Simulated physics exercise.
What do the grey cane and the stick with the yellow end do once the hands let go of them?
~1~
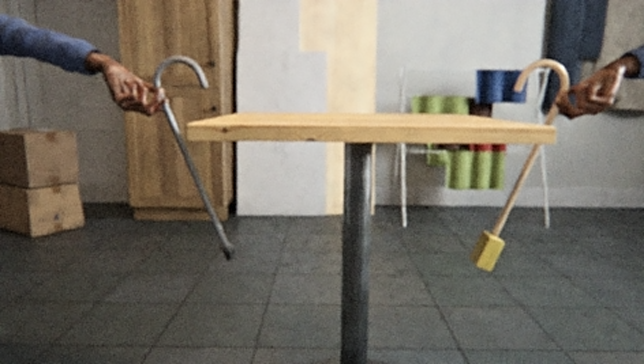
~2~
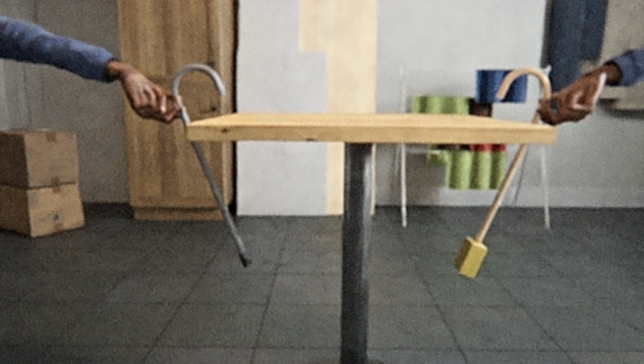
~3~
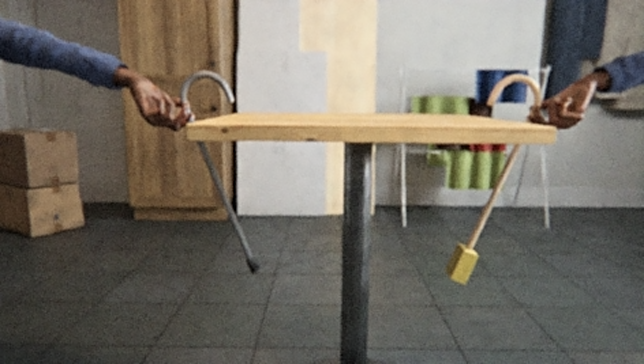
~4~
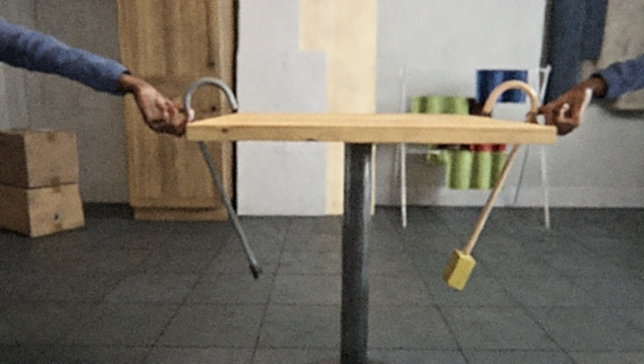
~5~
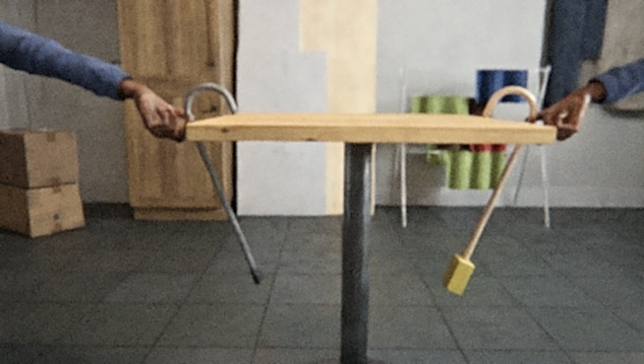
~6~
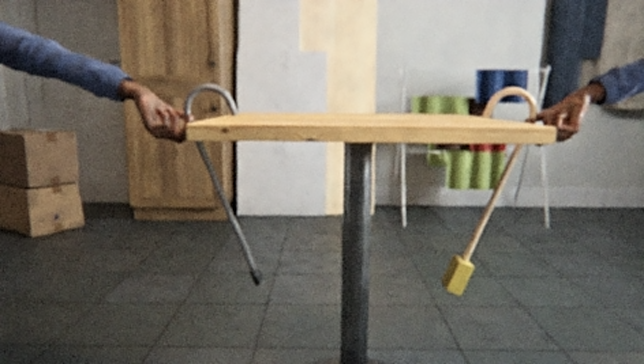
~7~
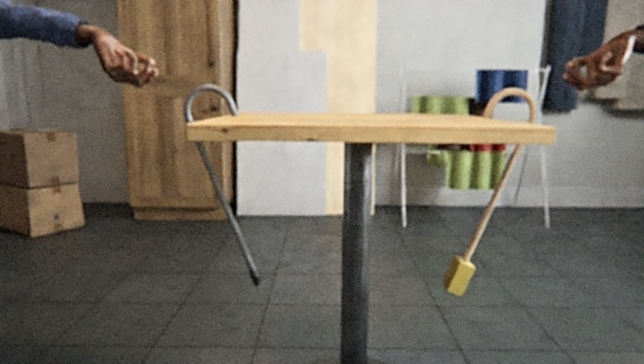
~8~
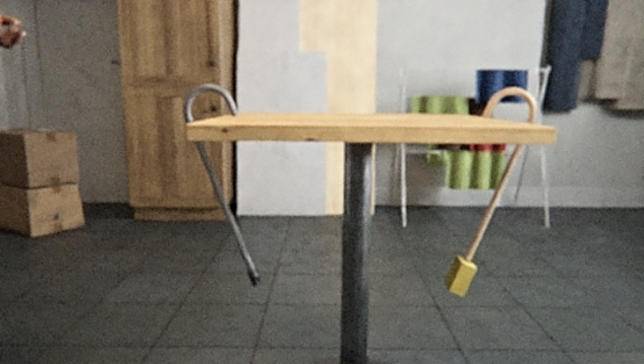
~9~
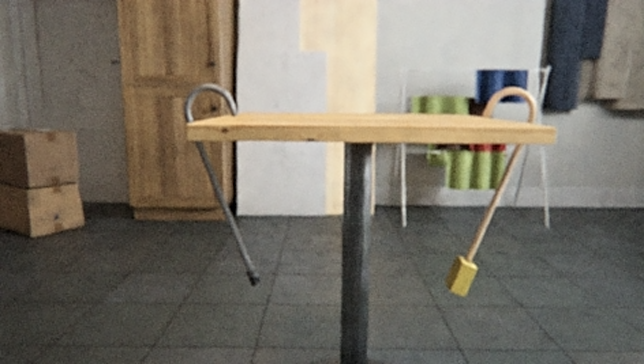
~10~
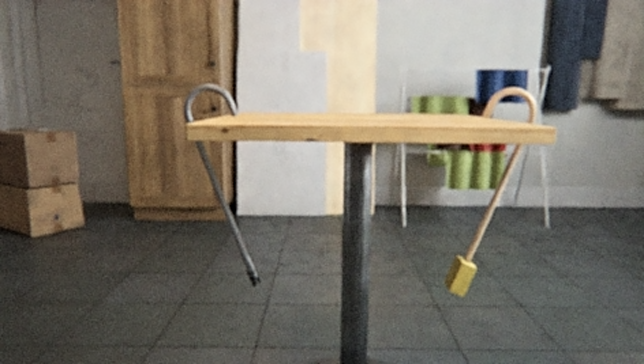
Both stay hooked over the edges of the table, the grey cane on the left and the yellow-ended stick on the right, hanging still.
Two hands bring hooked sticks to opposite ends of a small wooden table with one dark metal leg, seen from the side in a grey-floored room with cardboard boxes and a wooden cabinet behind. The left hand holds a grey cane, and the right hand holds a tan stick with a yellow block at its lower end. Both move inward and settle their curved handles over the table's ends, the shafts slanting in beneath the top. The hands pause, then let go and draw back out of view. Both sticks stay hanging there, still.
